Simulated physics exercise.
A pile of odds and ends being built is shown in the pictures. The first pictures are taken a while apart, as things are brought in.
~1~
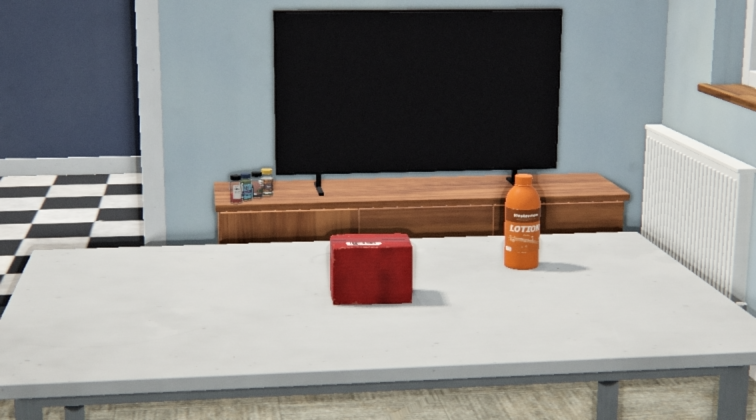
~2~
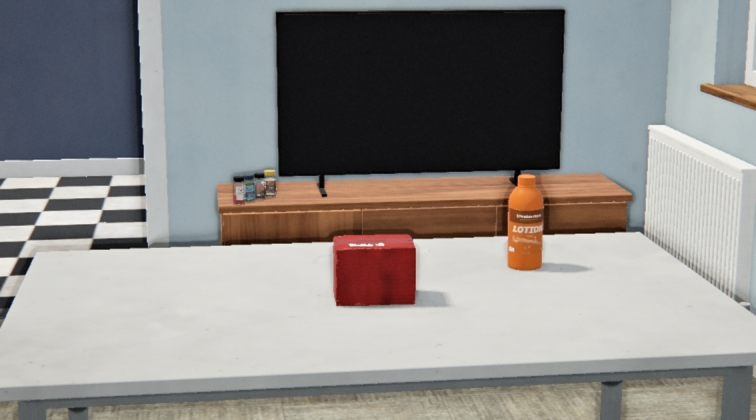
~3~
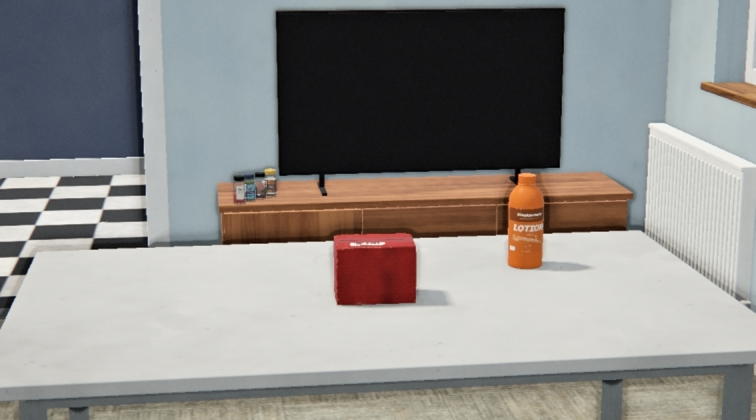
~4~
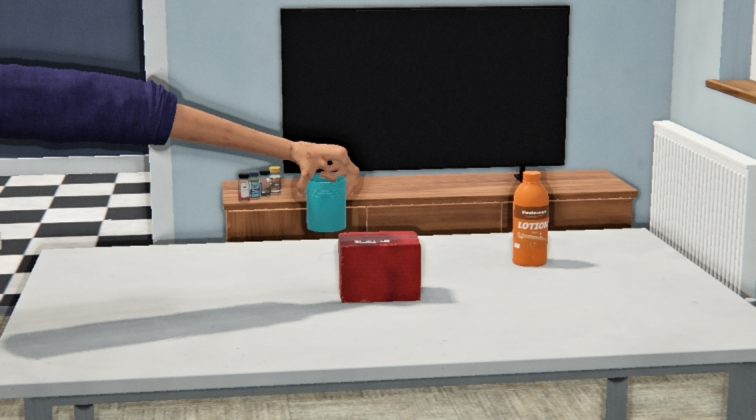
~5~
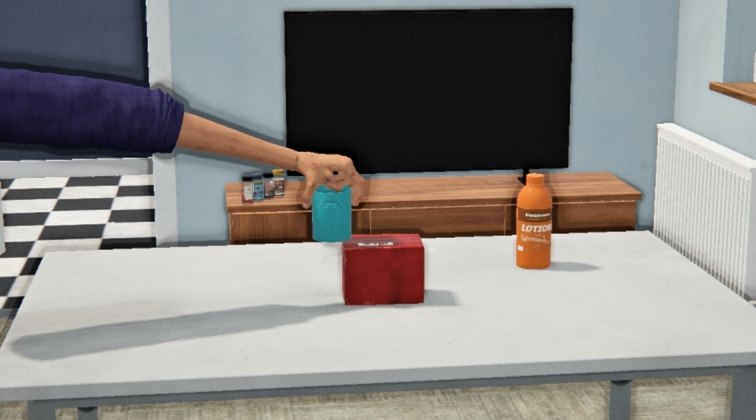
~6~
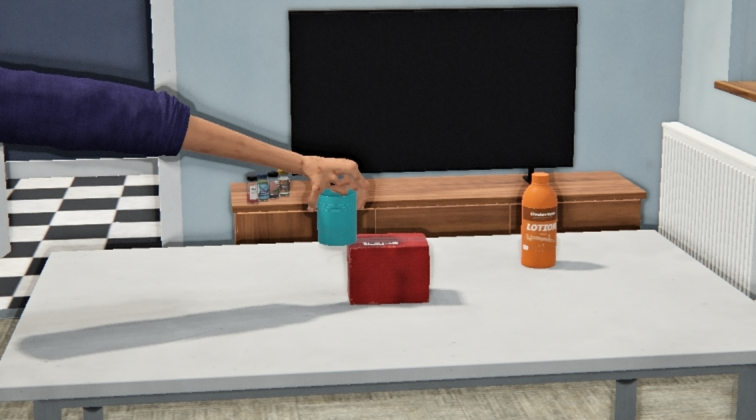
To begin with, a red box and an orange lotion bottle stand on a pale table in front of a television. Then a purple-sleeved arm appears from the left, holding a turquoise cup behind the box, and the hand lowers it slightly, still gripping it.
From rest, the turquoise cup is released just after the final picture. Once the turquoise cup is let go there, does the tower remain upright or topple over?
I expect something will drop.
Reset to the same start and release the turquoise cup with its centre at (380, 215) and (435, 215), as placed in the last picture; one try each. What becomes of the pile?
Well, on the first go it stays steady, and on the second it tumbles down.
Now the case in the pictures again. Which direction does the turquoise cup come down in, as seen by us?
That would be the viewer's left.
Then, 0.30 s past the last view, turquoise cup now fallen.
Then, 0.50 s past the last view, nothing new.
Finally, fallen, turquoise cup; the other 2 still in place. Final places as the last picture's camera would see them, turquoise cup near (300, 281). The pile comes apart.
